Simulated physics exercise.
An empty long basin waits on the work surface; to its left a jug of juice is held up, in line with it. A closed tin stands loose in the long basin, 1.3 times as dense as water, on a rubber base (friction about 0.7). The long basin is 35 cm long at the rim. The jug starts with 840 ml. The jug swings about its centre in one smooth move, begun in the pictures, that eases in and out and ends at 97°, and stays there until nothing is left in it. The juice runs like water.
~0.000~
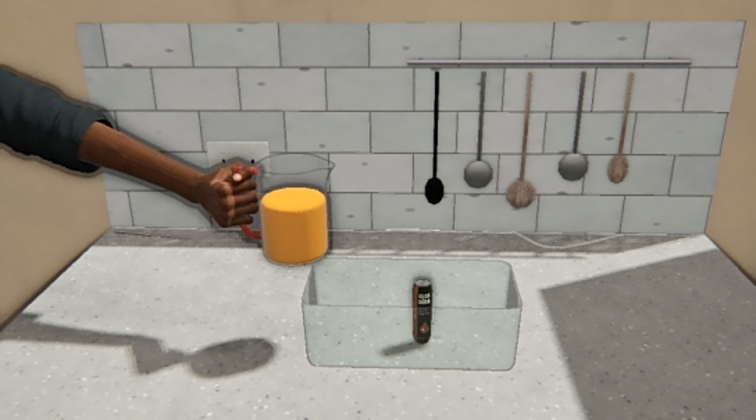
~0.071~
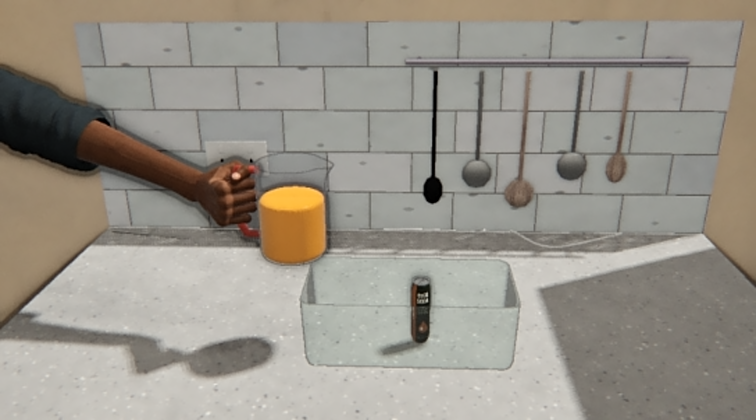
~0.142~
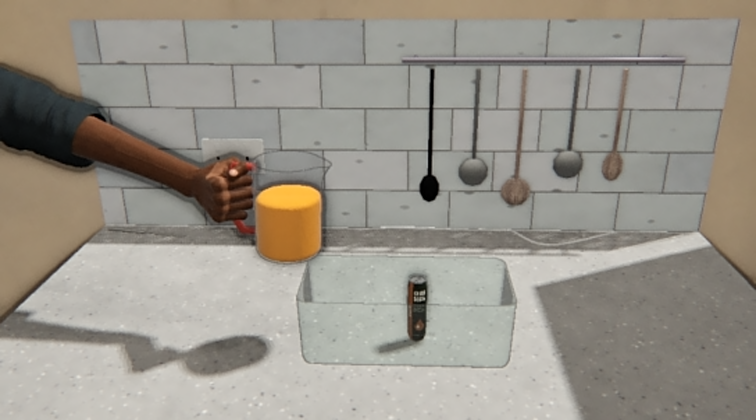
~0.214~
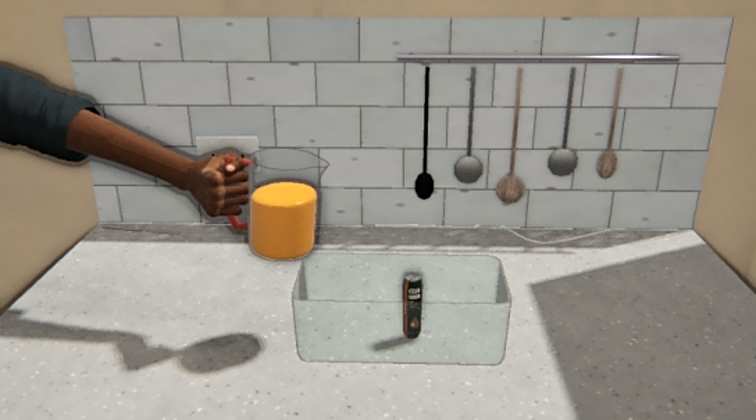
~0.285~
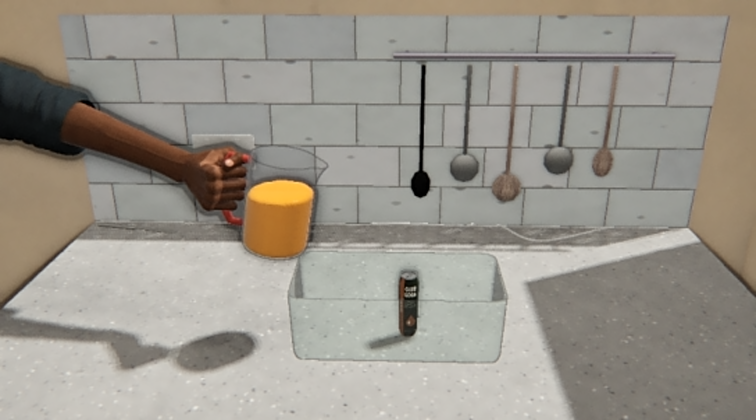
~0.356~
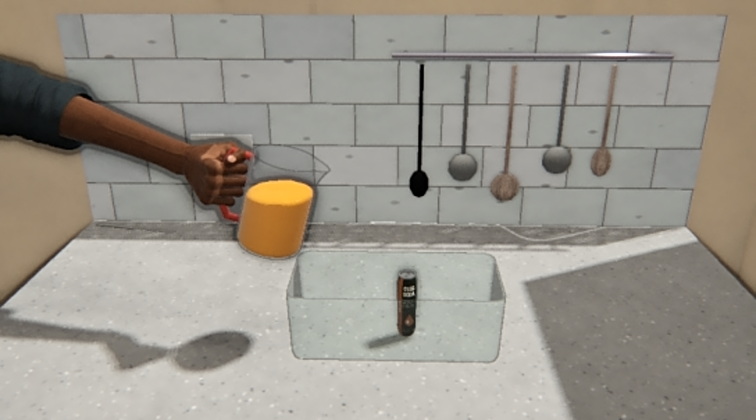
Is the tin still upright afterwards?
It remains upright.
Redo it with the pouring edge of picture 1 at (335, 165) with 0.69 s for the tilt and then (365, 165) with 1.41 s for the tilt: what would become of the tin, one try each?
First it keeps standing; then it falls.
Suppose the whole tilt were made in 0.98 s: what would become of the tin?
The tin remains upright.
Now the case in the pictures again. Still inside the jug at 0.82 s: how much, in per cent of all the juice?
Some 98 per cent.
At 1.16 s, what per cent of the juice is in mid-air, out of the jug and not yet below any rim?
About 18 per cent.
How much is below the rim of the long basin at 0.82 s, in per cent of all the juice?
About 0 per cent.
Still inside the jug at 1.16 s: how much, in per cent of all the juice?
Near 60 in a hundred.
After 0.82 s the tilt is 61° and 98 per cent is still to pour; the tin stands where it began.
After 1.16 s the tilt is 90° and 60 per cent is still to pour; the tin stands where it began.
After 1.52 s the tilt is 97° and 16 per cent is still to pour; the tin stands where it began.
After 1.91 s the tilt is 97° and 3 per cent is still to pour; the tin stands where it began.
In the end the tin stands where it began.
